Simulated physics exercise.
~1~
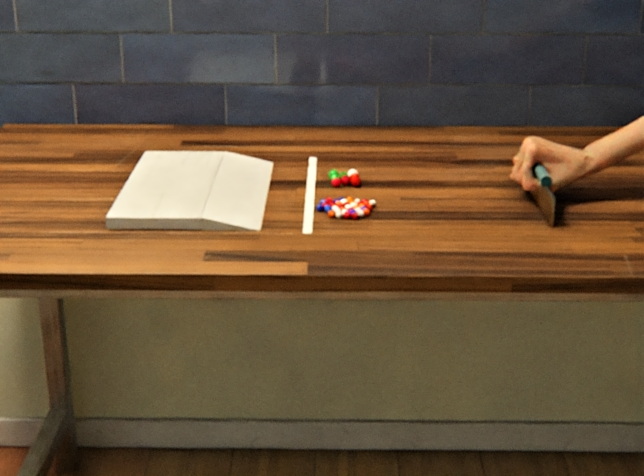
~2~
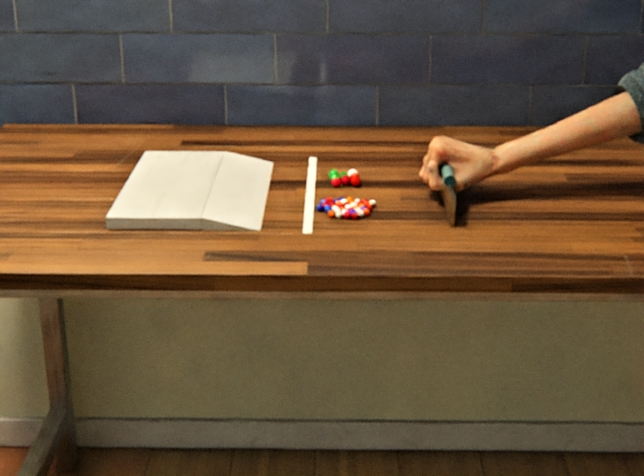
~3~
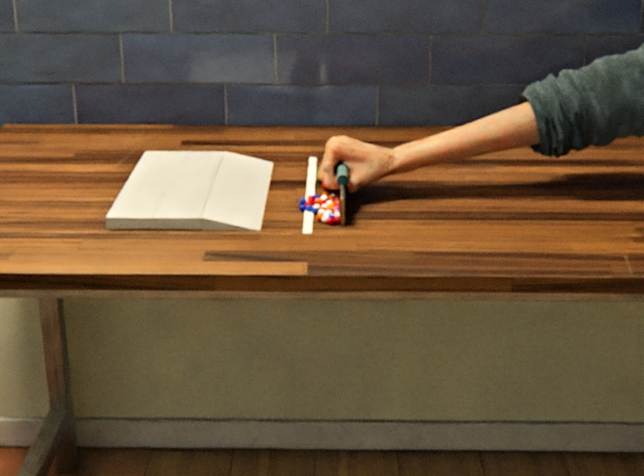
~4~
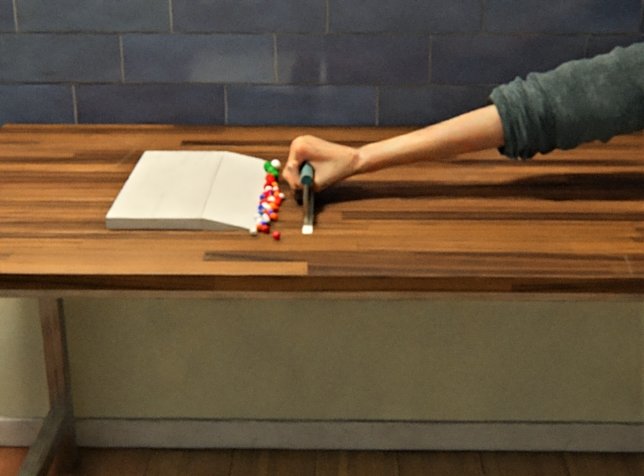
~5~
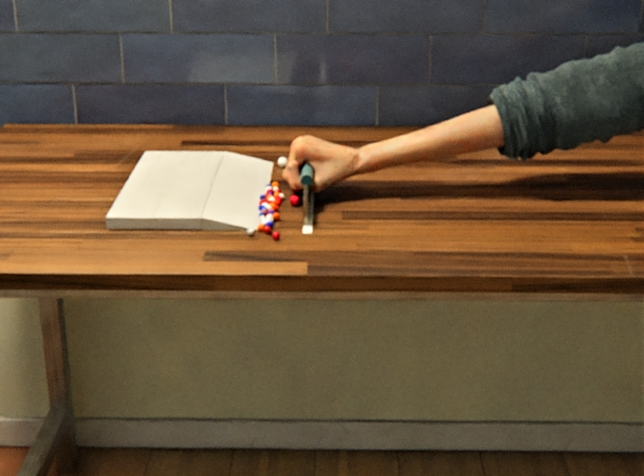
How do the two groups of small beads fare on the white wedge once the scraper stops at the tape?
Neither group makes it up the wedge. The beads end up gathered around its low edge, with only a stray few of the front group resting on the slope.
